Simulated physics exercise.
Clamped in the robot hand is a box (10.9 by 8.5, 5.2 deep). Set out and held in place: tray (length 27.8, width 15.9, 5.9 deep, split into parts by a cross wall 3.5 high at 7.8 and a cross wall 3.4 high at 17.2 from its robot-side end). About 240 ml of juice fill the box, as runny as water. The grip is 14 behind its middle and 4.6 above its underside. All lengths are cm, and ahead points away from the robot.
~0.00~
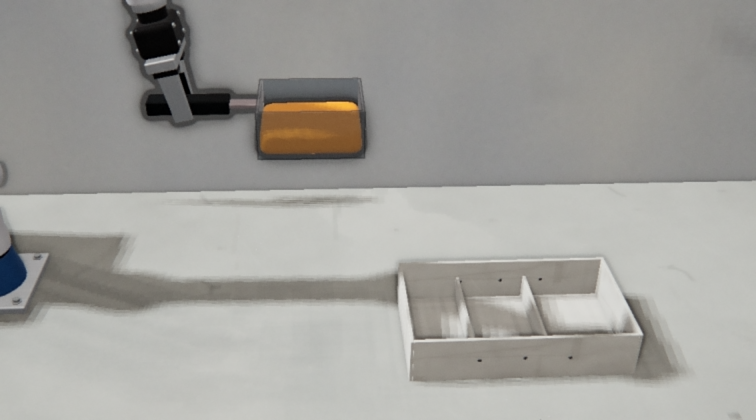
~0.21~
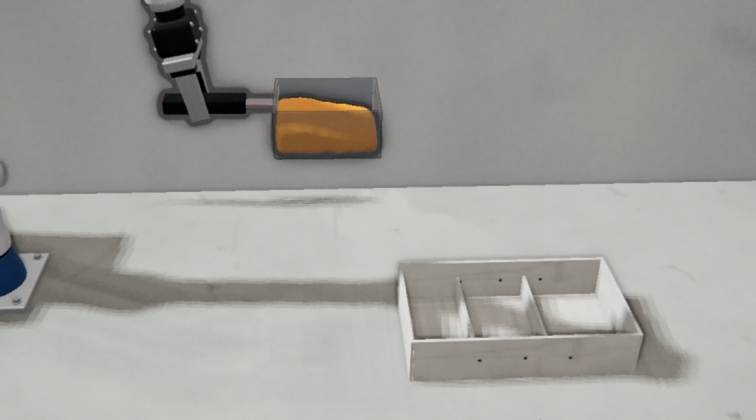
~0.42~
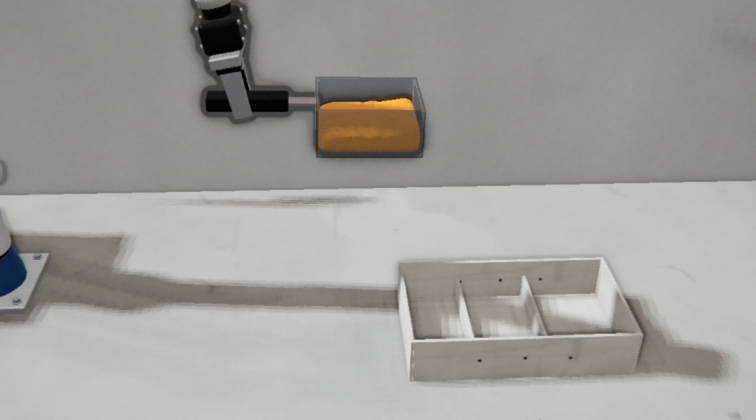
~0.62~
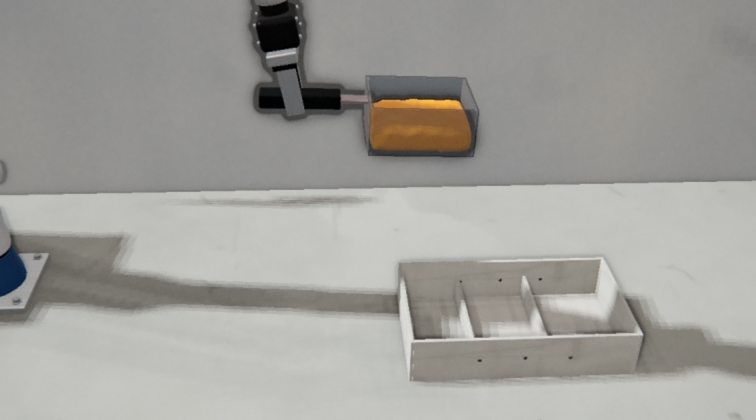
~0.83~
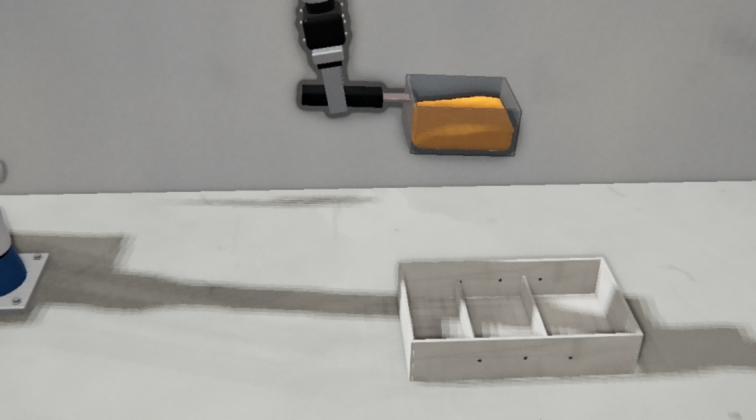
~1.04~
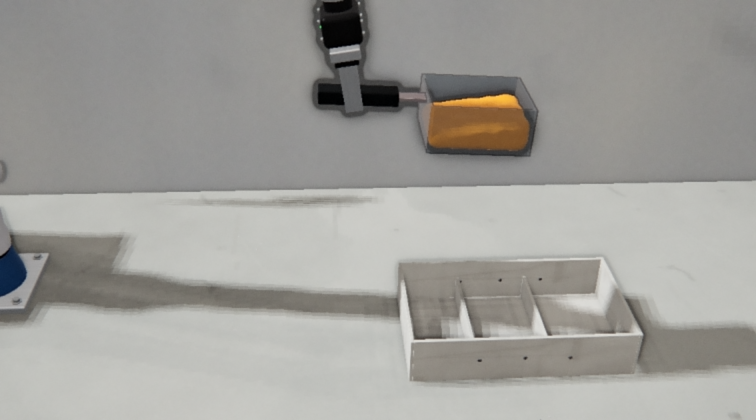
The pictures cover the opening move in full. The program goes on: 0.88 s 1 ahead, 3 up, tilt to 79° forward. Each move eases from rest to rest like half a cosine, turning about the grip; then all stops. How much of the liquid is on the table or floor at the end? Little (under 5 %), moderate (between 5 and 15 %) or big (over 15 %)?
On the table or floor the share is moderate, between 5 and 15 %.
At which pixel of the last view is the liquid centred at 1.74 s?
Around (434, 253).
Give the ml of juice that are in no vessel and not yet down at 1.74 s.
About 35 ml.
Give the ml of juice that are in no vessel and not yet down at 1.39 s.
Some 0 ml.
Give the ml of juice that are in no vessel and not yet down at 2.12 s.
Some 25 ml.
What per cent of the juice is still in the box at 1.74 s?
About 55 %.
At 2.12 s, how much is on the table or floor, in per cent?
Near 2 %.
By 1.39 s, tilted 29° forward, liquid up to 28 above the table; 240 ml in the box.
By 1.74 s, tilted 72° forward, liquid up to 33 above the table; 130 ml in the box, 55 ml in the middle part, 25 ml in the robot-side part, 35 ml in the air or running down outside.
By 2.12 s, tilted 79° forward, liquid up to 101 above the table; 105 ml in the robot-side part, 55 ml in the middle part, 50 ml in the box, 5 ml on the table or floor, 25 ml in the air or running down outside.
By 2.92 s, tilted 79° forward, liquid up to 106 above the table; 120 ml in the robot-side part, 60 ml in the middle part, 35 ml in the box, 25 ml on the table or floor.
Final state, 120 ml in the robot-side part, 60 ml in the middle part, 35 ml in the box, 25 ml on the table or floor. That is 11 % on the table or floor.
